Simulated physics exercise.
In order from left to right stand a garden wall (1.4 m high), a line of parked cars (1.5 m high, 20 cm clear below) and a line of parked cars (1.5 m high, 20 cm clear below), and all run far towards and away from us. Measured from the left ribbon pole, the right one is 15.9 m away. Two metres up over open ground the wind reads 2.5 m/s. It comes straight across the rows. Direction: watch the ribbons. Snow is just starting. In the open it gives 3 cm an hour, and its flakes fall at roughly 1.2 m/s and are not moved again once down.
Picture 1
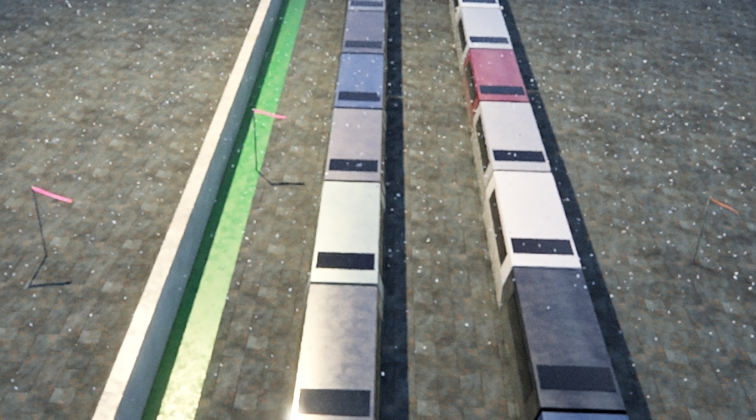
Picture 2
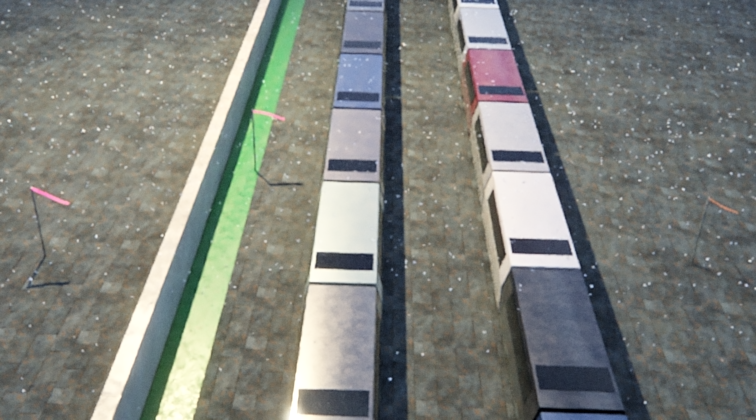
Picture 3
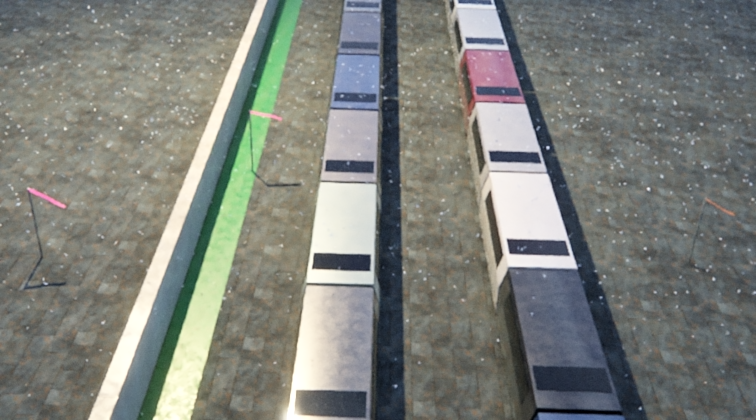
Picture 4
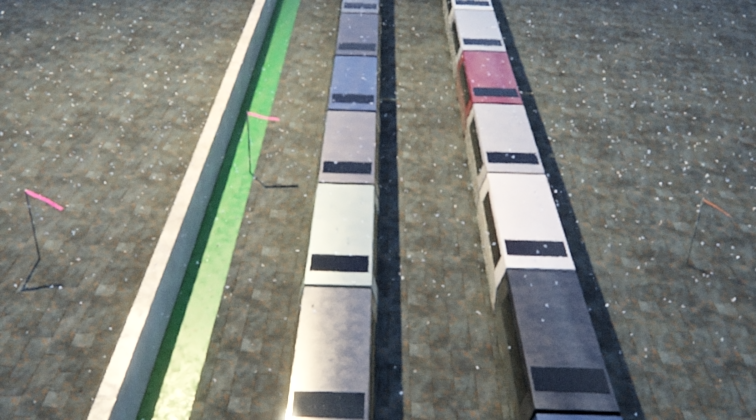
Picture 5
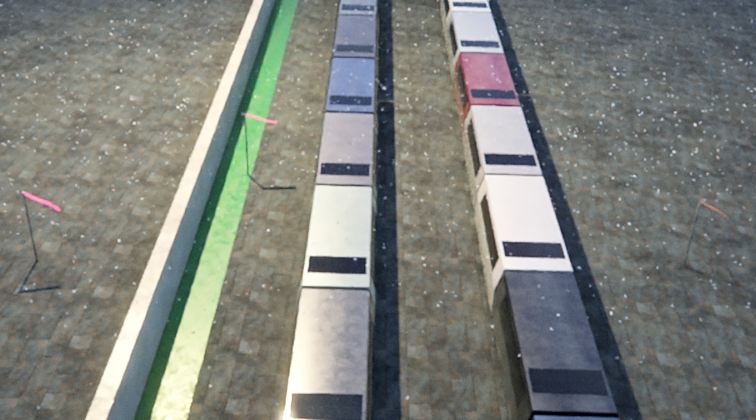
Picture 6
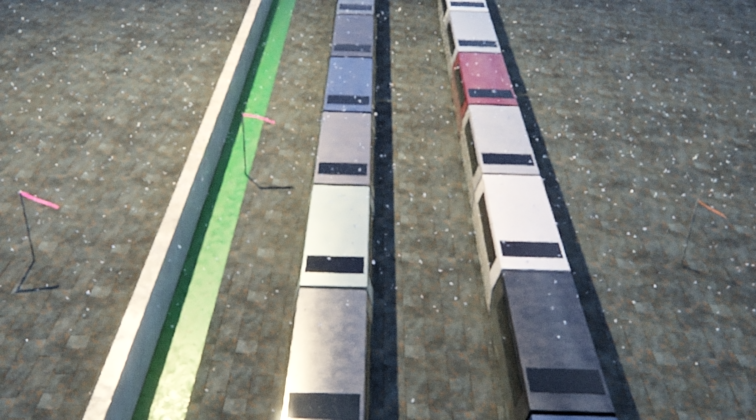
Two lines of parked cars stand still as light snow blows and the view shifts slightly.
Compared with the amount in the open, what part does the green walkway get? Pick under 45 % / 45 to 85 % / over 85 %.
The green walkway gets from 45 to 85 % of the open amount.
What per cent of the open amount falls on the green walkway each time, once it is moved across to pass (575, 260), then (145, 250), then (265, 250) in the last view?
First around 100 percent, next around 100 percent, last around 80 percent.
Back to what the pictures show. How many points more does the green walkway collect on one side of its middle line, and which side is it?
It's the side on the right, by some 35 points.
After 10 minutes open ground has 5 mm and the green walkway 4 mm.
After 30 minutes open ground has 15 mm and the green walkway 11 mm.
After 60 minutes open ground has 30 mm and the green walkway 21 mm, so the green walkway has 71 % of the open amount; the left half of it has 55 %, the right half 88 %.
